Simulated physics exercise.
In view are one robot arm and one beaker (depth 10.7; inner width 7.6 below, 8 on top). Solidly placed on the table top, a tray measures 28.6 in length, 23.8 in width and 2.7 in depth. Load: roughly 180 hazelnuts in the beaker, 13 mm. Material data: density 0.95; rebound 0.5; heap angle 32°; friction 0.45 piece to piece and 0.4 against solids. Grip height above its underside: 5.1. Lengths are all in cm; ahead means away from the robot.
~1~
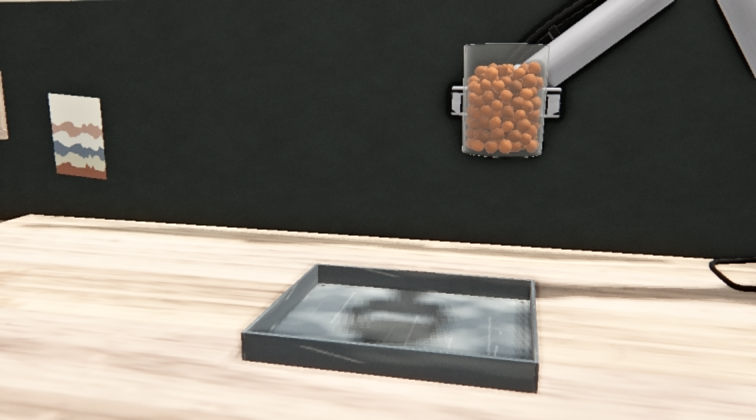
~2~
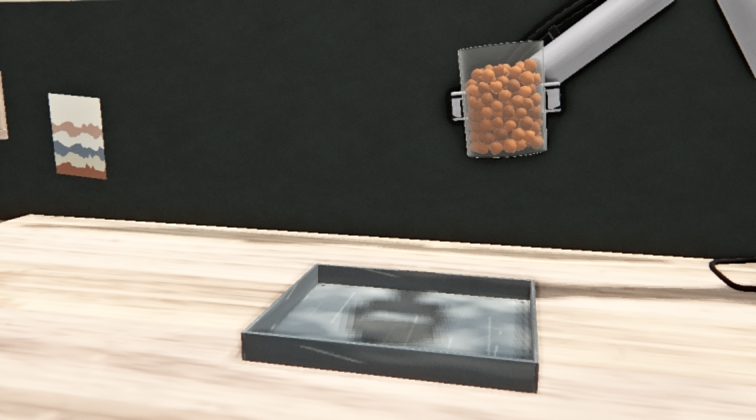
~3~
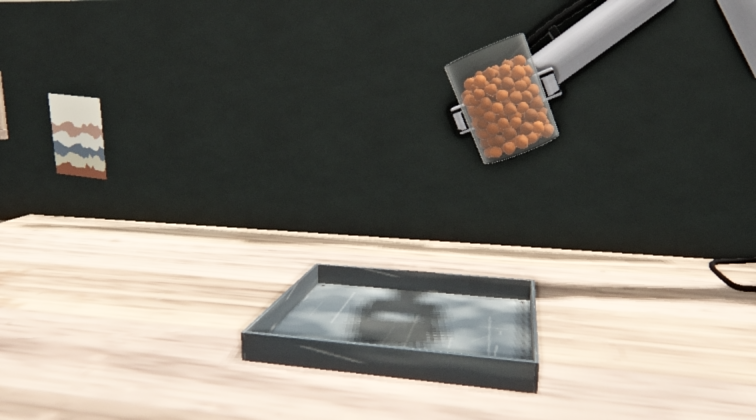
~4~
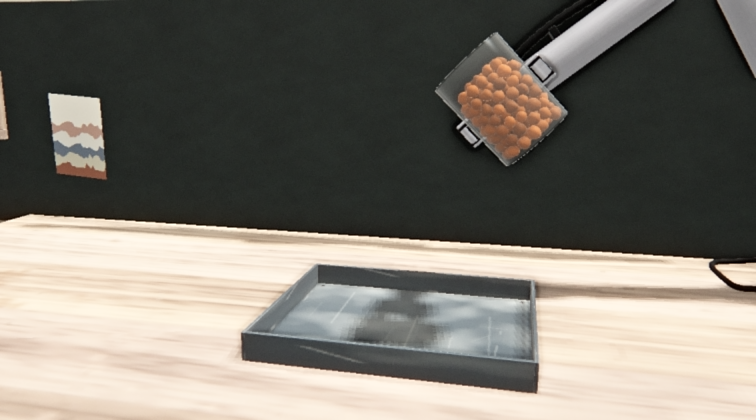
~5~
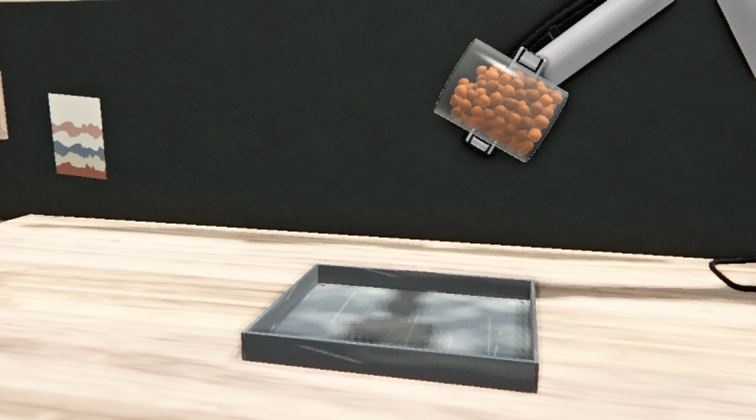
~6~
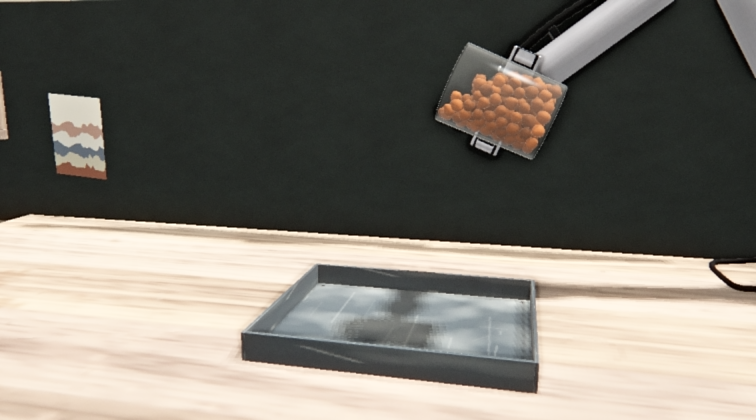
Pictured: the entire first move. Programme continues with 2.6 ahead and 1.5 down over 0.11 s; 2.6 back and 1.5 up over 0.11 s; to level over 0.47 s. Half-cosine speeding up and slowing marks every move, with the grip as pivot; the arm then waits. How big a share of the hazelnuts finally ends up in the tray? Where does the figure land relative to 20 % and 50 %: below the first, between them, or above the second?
It lands below 20 %.
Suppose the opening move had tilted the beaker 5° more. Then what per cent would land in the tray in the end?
About 10 %.
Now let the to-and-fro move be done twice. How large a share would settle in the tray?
Roughly 5 in a hundred.
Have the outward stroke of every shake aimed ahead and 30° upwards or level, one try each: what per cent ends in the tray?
Near 15 and 10 percent respectively.
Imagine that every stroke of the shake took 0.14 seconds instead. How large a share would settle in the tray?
Around 0 percent.
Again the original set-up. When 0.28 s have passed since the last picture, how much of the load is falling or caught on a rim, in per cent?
My guess is some 3 in a hundred.
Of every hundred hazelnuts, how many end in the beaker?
Around 95 in a hundred.
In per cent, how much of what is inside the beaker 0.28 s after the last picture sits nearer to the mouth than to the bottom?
I'd say close to 40 per cent.
Then, 0.28 s later, tilted 66° forward, highest piece 29 above the table; 177 in the beaker, 5 in flight or on a rim.
Then, 0.55 s later, tilted 13° forward, highest piece 31 above the table; 176 in the beaker, 6 in the tray.
Then, 0.89 s later, level, highest piece 31 above the table; 176 in the beaker, 6 in the tray.
Then, 1.94 s later, level, highest piece 31 above the table; 176 in the beaker, 6 in the tray.
At rest, 176 in the beaker, 6 in the tray. That is 3 % in the tray.
